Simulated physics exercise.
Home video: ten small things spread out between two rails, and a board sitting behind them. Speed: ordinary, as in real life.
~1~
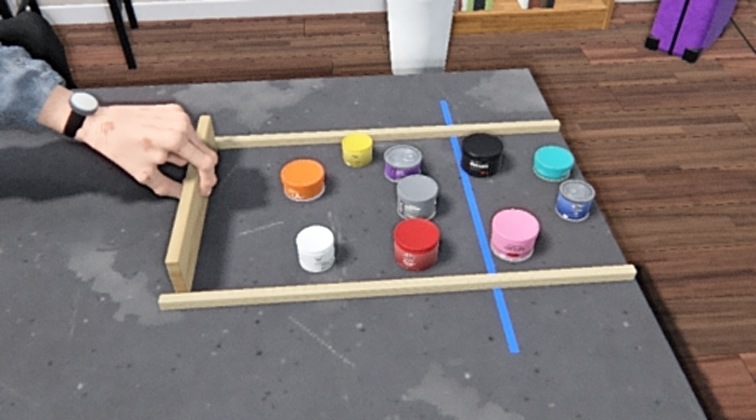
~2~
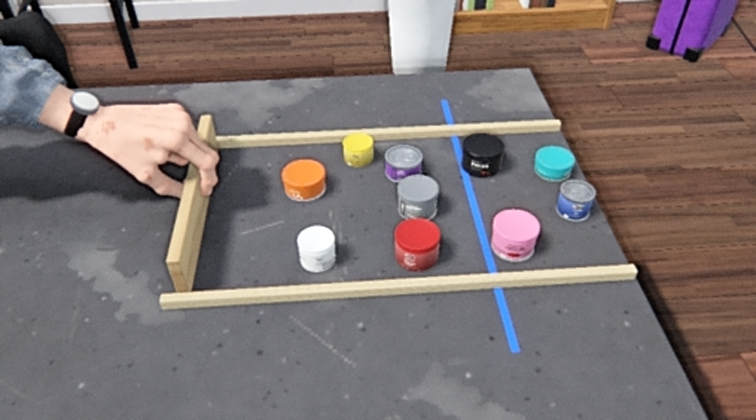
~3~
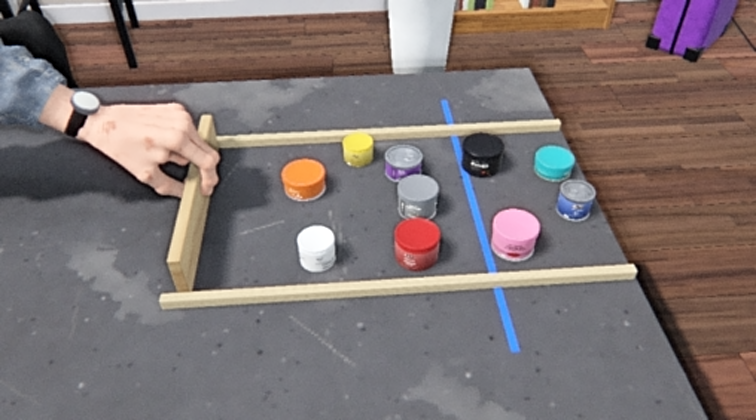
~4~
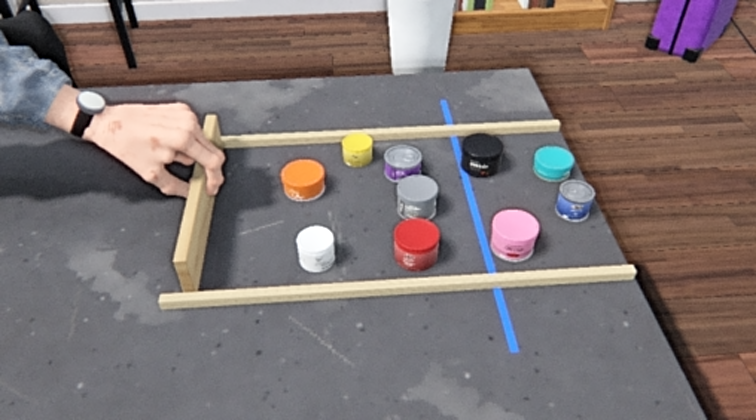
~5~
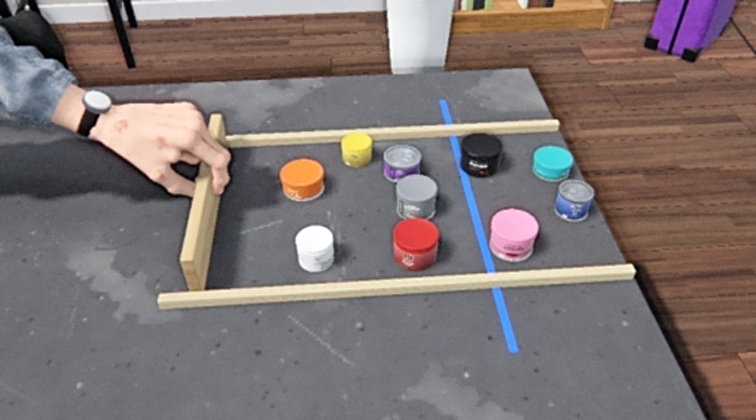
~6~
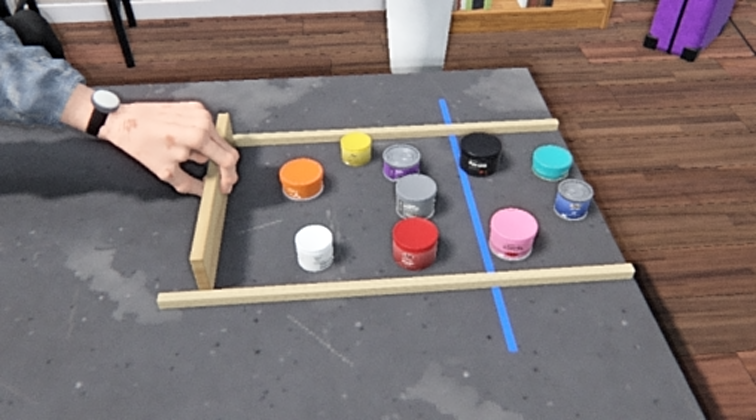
The clip shows ten small colourful tubs and tins spread between two wooden rails on a dark tabletop crossed by blue tape, as a hand holds a board still at the left, then slides it slightly right.
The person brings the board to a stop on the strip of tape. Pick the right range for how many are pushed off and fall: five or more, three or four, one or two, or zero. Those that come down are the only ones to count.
The right range is zero.
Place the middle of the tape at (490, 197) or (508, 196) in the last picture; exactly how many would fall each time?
Counts per try: 0; 1.
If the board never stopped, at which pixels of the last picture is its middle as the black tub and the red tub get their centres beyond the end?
First near (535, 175), second near (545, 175).
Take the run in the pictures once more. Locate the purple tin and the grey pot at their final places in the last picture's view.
First object: (481, 153); second object: (494, 201).
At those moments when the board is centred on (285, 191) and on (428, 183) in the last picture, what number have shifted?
Moved so far: 1, then 8.
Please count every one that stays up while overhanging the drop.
Expected count: 0.
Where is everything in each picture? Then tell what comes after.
Blue tin (574, 201); turquoise tin (553, 165); pink tin (514, 236); board (196, 197); tape (471, 200), in the first frame.
Turquoise tin (554, 164); black tub (482, 155), in the second frame.
Pink tin (514, 236); white tub (317, 249), in the third frame.
Blue tin (574, 201); grey pot (417, 199), in the fourth frame.
Turquoise tin (552, 164); yellow tub (357, 150), in the fifth frame.
Blue tin (573, 200); turquoise tin (551, 164); pink tin (512, 235); board (216, 195); tape (470, 198), in the sixth frame.
Soon after, none off yet; blue tin at rest near (573, 200); turquoise tin at rest near (551, 164); pink tin at rest near (512, 235).
After that, none off yet; blue tin at rest near (573, 200); turquoise tin at rest near (551, 164); pink tin displaced a little near (532, 234).
In the end, the number that fall off is zero.
